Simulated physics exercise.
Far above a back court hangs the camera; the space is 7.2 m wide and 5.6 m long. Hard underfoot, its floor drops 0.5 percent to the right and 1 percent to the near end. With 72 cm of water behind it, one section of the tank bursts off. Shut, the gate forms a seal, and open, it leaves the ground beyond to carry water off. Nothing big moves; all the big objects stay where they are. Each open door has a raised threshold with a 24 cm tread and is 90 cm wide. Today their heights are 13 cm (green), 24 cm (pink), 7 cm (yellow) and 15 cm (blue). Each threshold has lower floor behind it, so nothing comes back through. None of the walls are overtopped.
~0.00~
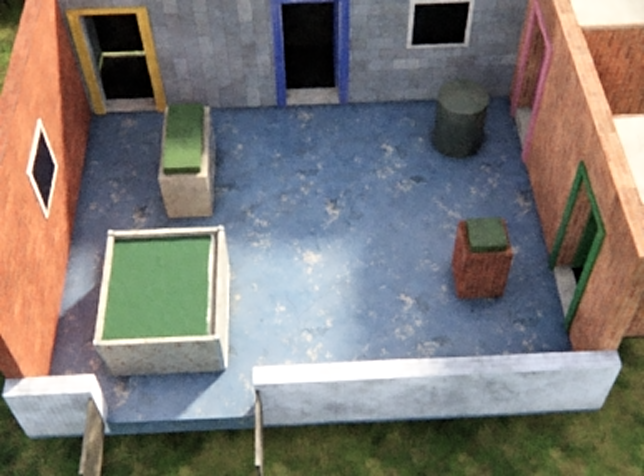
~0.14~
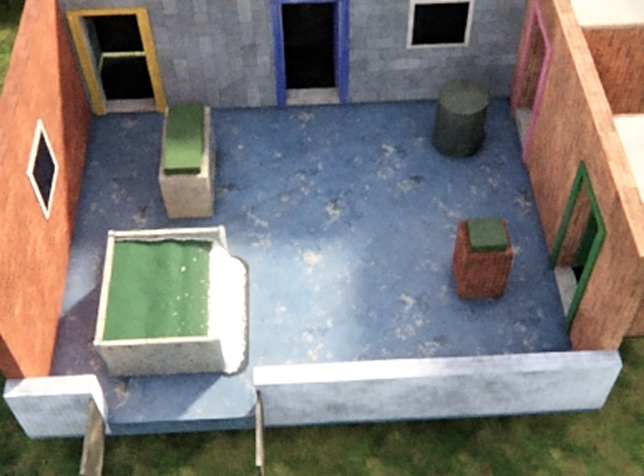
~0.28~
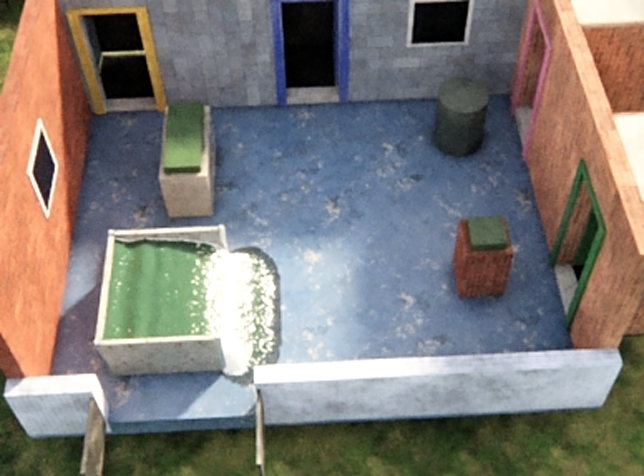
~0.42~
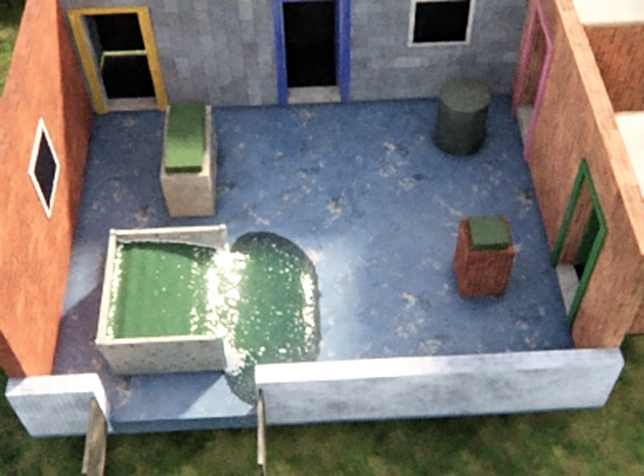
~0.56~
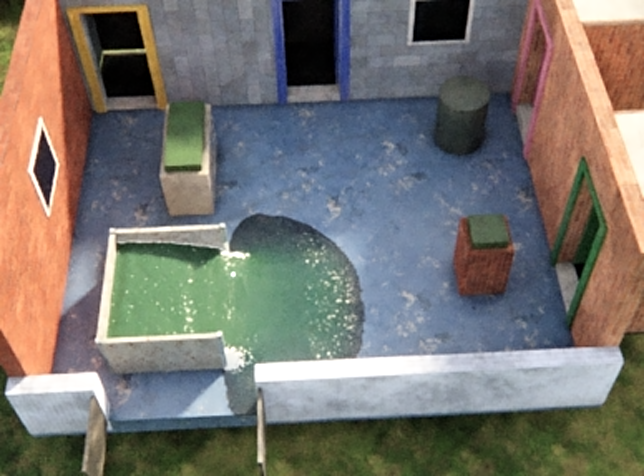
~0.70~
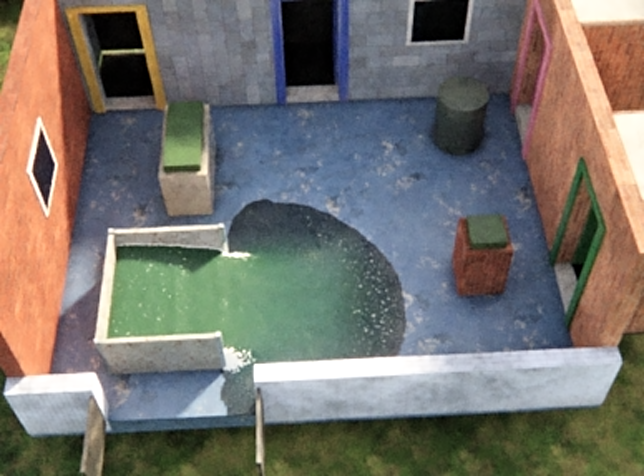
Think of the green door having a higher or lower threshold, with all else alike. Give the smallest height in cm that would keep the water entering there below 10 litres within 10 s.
Roughly 20 cm.
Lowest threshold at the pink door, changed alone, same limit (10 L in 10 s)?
At the pink door you'd want roughly 12.5 cm.
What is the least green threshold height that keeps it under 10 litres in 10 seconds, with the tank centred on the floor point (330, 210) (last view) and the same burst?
About 14.0 cm.
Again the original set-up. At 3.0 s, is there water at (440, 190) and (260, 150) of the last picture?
First soaked, then untouched.
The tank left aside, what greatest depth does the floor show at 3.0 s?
About 32 cm at most.
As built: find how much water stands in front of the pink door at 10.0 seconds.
The depth there is around 6.0 cm.
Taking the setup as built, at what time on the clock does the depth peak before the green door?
The level tops out near 2.6 seconds.
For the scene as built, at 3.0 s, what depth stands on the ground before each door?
Door by door in centimetres - green 19, pink 14, yellow 0, blue 0.
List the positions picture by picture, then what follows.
The tank at (163, 287) is whole and still, 72 cm deep; the green door at (574, 254) is dry, in the first picture.
Water pours out at (222, 305) and has run 0.2 m, to (241, 365); about 9 cm deep outside, 72 cm at the back, in the second picture.
Water pours out at (222, 304) and has run 0.7 m, to (271, 358); about 12 cm deep outside, 68 cm at the back, in the third picture.
The gap is at (224, 305), the front 1.3 m out at (315, 330); the back of the tank holds 61 cm, in the fourth picture.
Water pours out at (224, 304) and has run 1.9 m, to (357, 323); about 8 cm deep outside, 60 cm at the back, in the fifth picture.
The gap is at (223, 304), the front 2.5 m out at (399, 328); the back of the tank holds 54 cm; the green door at (575, 251), 4.9 m from the gap, is still 2.4 m from the nearest water, in the sixth picture.
After 1.4 s water covers 40 % of the floor, deepest (25 cm) near (446, 277); 9 cm at the green door, 0 litres in over its 13 cm threshold.
After 3.0 s water covers 55 % of the floor, deepest (32 cm) near (571, 381); 19 cm at the green door, 26 litres in over its 13 cm threshold.
After 10.0 s water covers 90 % of the floor, deepest (10 cm) near (214, 258); 8 cm at the green door, 53 litres in over its 13 cm threshold.
At the green door as built, the water arrived by 1.4 s and peaked near 20 cm at 2.6 s.
With a threshold of 17 cm, 22 litres would have come in within the 10 s; with 23 cm, 3 litres. So under 10 litres takes about 20 cm.
